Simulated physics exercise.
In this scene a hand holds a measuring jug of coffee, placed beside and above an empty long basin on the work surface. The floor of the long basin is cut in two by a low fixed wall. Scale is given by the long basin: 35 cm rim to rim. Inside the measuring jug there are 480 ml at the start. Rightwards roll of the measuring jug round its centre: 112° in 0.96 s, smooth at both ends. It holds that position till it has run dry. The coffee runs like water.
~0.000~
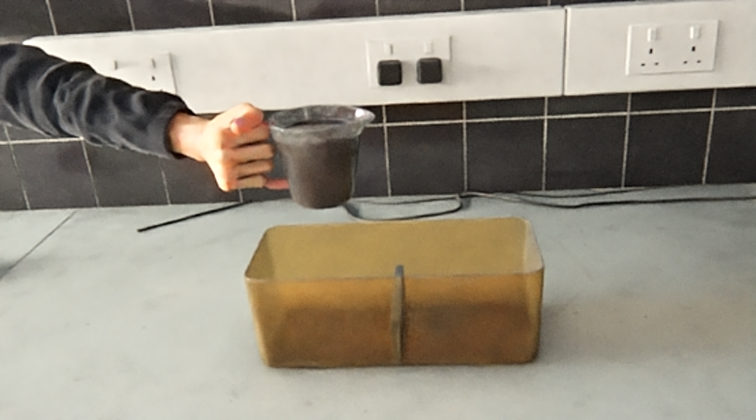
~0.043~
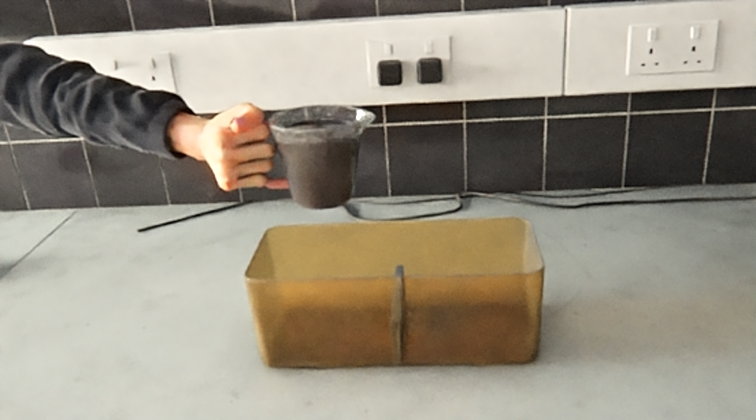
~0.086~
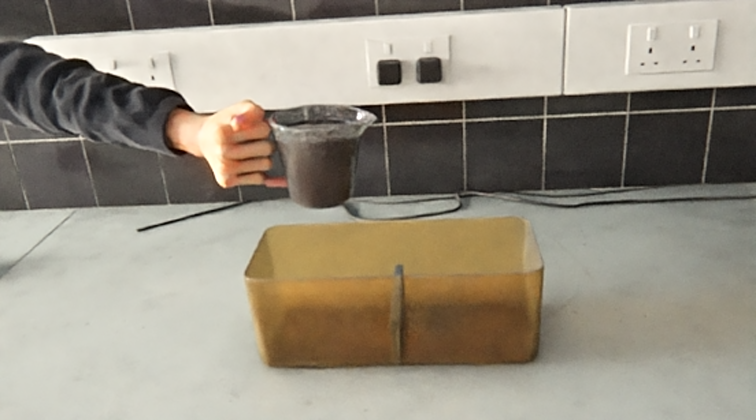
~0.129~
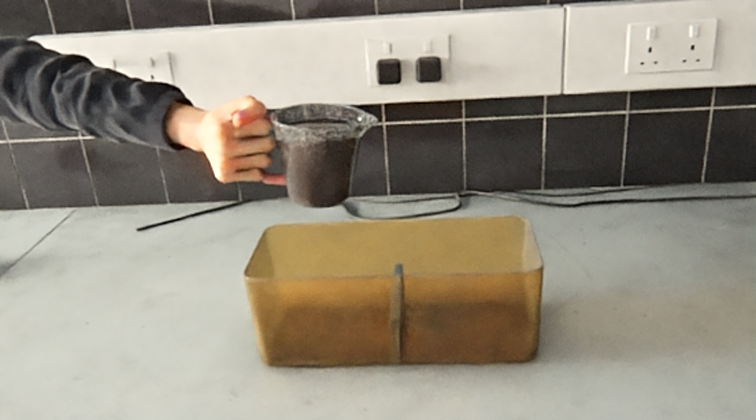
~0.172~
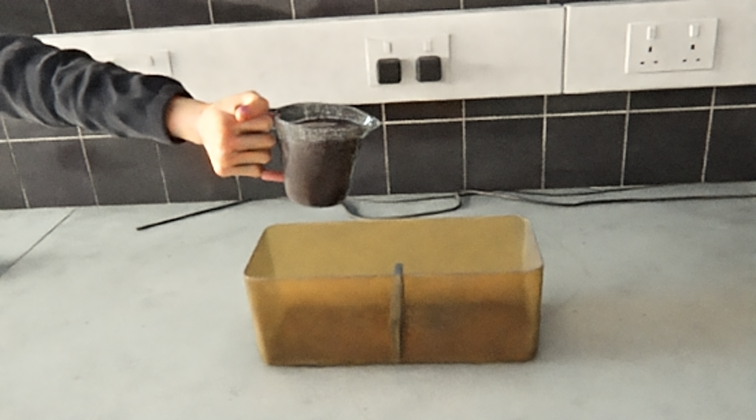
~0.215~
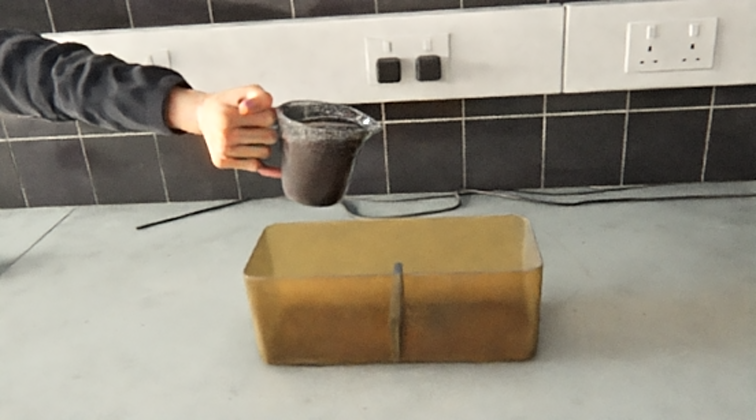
A hand holding a clear measuring jug of dark liquid above a long yellowish-brown basin on a grey counter kept it almost level at first, then slowly tilted it slightly to the right.
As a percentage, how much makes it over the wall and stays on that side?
Some 90 per cent makes it over and stays.
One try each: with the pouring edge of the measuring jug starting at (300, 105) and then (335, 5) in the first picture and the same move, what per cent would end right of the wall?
Result: 5 per cent, then 85 per cent.
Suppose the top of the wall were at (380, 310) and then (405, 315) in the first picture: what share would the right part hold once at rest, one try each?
90 in a hundred, followed by 85 in a hundred.
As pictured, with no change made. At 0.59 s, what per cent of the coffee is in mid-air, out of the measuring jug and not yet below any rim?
About 24 per cent.
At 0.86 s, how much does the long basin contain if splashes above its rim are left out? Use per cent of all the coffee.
About 84 %.
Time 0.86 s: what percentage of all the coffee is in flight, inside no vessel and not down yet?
Around 10 per cent of the liquid is in flight.
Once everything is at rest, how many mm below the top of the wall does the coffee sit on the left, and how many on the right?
Left side: Around 60 mm. Right side: Around 44 mm.
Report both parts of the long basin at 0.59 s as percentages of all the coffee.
Some 0 per cent left and 14 right.
Then, 0.59 s in, the tilt is 75° and 63 per cent is still to pour, 0 is left of the wall and 14 right of it.
Then, 0.86 s in, the tilt is 109° and 7 per cent is still to pour, 4 is left of the wall and 80 right of it.
Then, 1.15 s in, the tilt is 112° and 0 per cent is still to pour, 10 is left of the wall and 90 right of it.
Then, 1.46 s in, the tilt is 112° and 0 per cent is still to pour, 10 is left of the wall and 90 right of it.
Finally, 10 per cent lies left of the wall, 90 right of it and 1 outside.
